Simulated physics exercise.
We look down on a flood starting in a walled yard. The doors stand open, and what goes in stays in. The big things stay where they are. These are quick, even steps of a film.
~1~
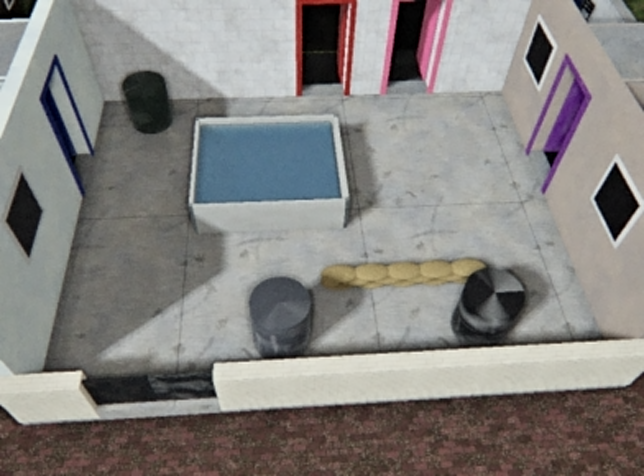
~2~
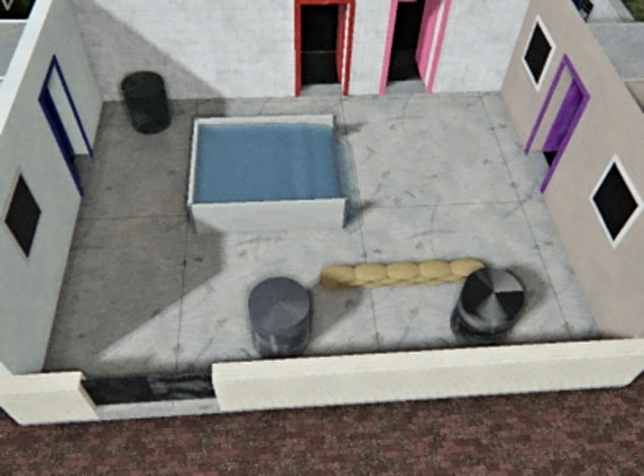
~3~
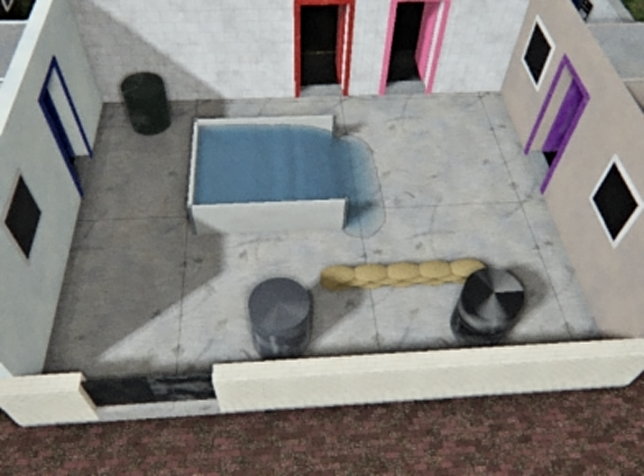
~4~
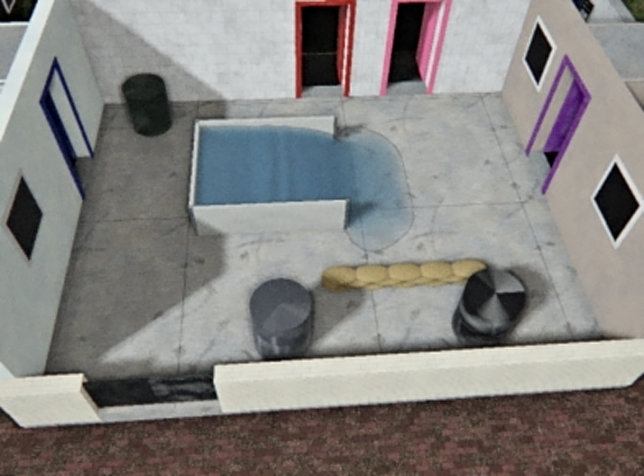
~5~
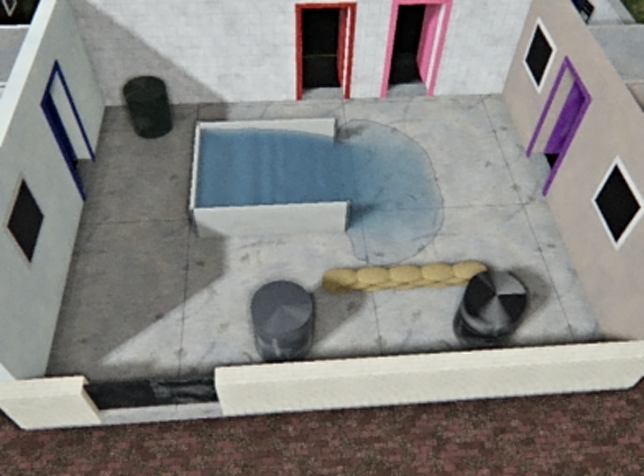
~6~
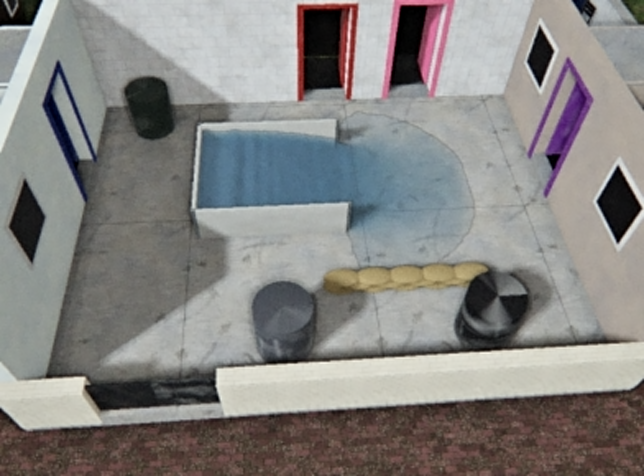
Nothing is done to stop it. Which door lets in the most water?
The purple door.
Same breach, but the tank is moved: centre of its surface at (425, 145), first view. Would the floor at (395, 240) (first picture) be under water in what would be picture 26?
Verdict: Dry.
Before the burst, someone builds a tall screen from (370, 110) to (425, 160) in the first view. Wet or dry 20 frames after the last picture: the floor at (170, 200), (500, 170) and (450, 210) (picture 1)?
As listed: Not flooded, awash, under water.
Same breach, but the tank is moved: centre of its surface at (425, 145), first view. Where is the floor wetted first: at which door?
First comes the purple-painted one.
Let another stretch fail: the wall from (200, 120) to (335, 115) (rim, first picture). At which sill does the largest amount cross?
It is the red-painted one.
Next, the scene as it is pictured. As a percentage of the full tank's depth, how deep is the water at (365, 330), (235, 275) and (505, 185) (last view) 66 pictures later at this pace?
About 12, 8 and 14 per cent.
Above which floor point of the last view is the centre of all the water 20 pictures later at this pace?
Close to (427, 193).
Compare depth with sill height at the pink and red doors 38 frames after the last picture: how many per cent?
About 60 and 60 per cent.
A moment on, water covers 30 % of the floor; pink door wet at the sill, nothing in, red door not reached, blue door not reached, purple door a trickle in.
Next, water covers 35 % of the floor; pink door wet at the sill, nothing in, red door not reached, blue door not reached, purple door some in.
Then, water covers 40 % of the floor; pink door wet at the sill, nothing in, red door not reached, blue door not reached, purple door a lot in.
Later, water covers 60 % of the floor; pink door wet at the sill, nothing in, red door wet at the sill, nothing in, blue door not reached, purple door a lot in.
In the end, water covers 95 % of the floor; pink door a trickle in, red door wet at the sill, nothing in, blue door wet at the sill, nothing in, purple door a lot in; the purple door has let in the most.
